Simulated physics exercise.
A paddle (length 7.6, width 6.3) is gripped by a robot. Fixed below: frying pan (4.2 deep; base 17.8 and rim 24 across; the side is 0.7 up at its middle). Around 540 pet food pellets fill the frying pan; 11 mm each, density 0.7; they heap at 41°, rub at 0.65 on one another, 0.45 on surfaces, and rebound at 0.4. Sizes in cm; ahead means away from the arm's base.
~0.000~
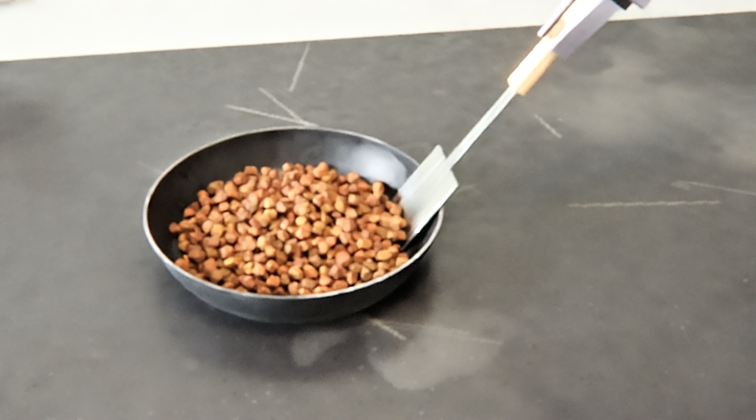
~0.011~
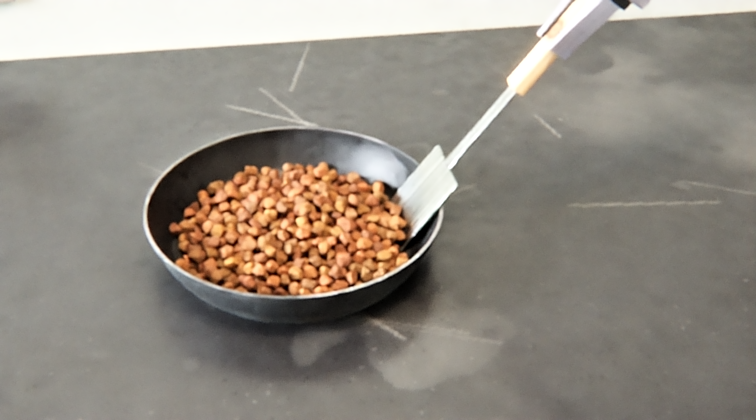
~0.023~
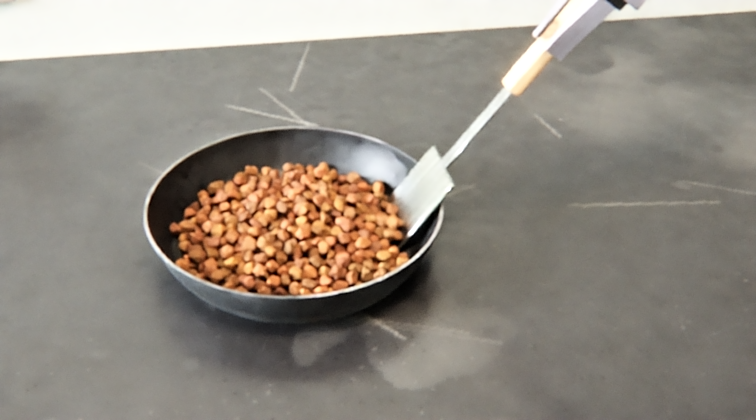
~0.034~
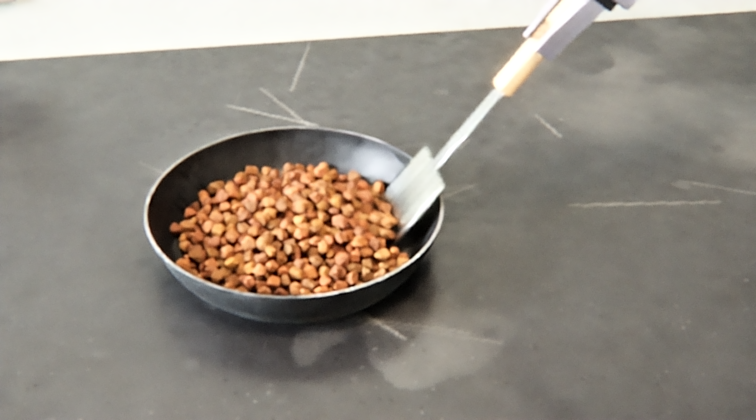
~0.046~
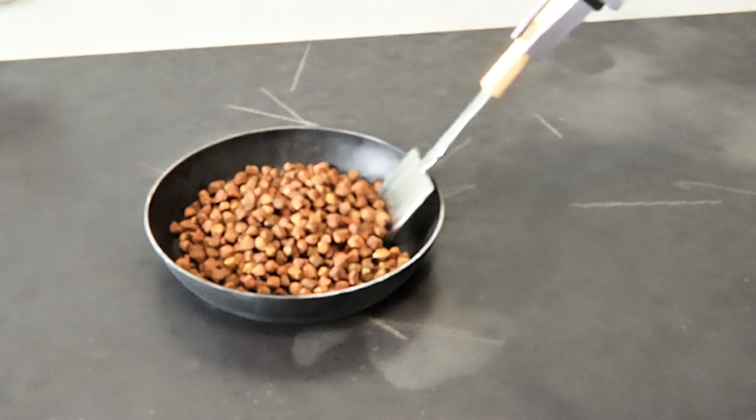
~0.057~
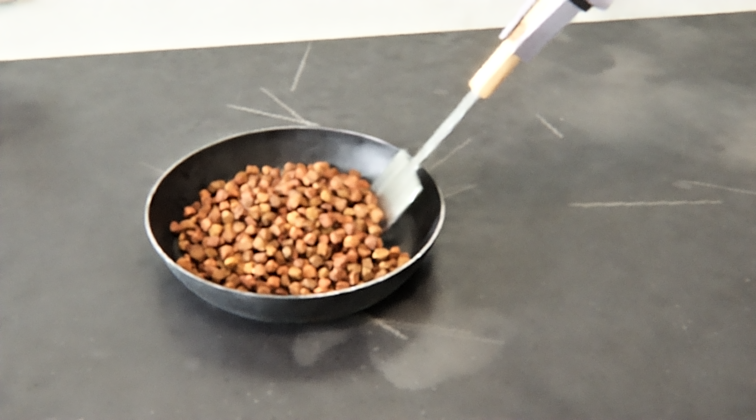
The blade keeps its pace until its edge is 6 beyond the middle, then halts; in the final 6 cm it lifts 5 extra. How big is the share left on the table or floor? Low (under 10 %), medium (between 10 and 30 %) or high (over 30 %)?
A medium share, between 10 and 30 %, ends on the table or floor.
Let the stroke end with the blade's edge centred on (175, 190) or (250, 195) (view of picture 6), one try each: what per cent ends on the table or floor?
Some 20 and 10 per cent.
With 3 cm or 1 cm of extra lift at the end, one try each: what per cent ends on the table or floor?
Some 10 and 5 per cent.
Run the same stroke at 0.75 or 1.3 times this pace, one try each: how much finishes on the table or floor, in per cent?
Some 10 and 20 per cent.
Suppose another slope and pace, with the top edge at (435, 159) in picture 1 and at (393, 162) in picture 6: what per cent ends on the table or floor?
About 10 per cent.
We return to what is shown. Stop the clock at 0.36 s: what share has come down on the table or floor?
Roughly 15 per cent.
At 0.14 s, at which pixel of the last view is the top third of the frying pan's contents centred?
At about (256, 211).
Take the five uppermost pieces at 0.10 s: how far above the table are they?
Some 5 cm.
After 0.10 s, sloping 53°, highest piece 5 above the table; 543 in the frying pan.
After 0.14 s, sloping 53°, highest piece 7 above the table; 543 in the frying pan.
After 0.36 s, sloping 53°, highest piece 5 above the table; 470 in the frying pan, 71 on the table or floor, 2 on the blade or in flight.
After 1.41 s, sloping 53°, highest piece 5 above the table; 470 in the frying pan, 73 on the table or floor.
In the end, 470 in the frying pan, 73 on the table or floor. That is 13 % on the table or floor.
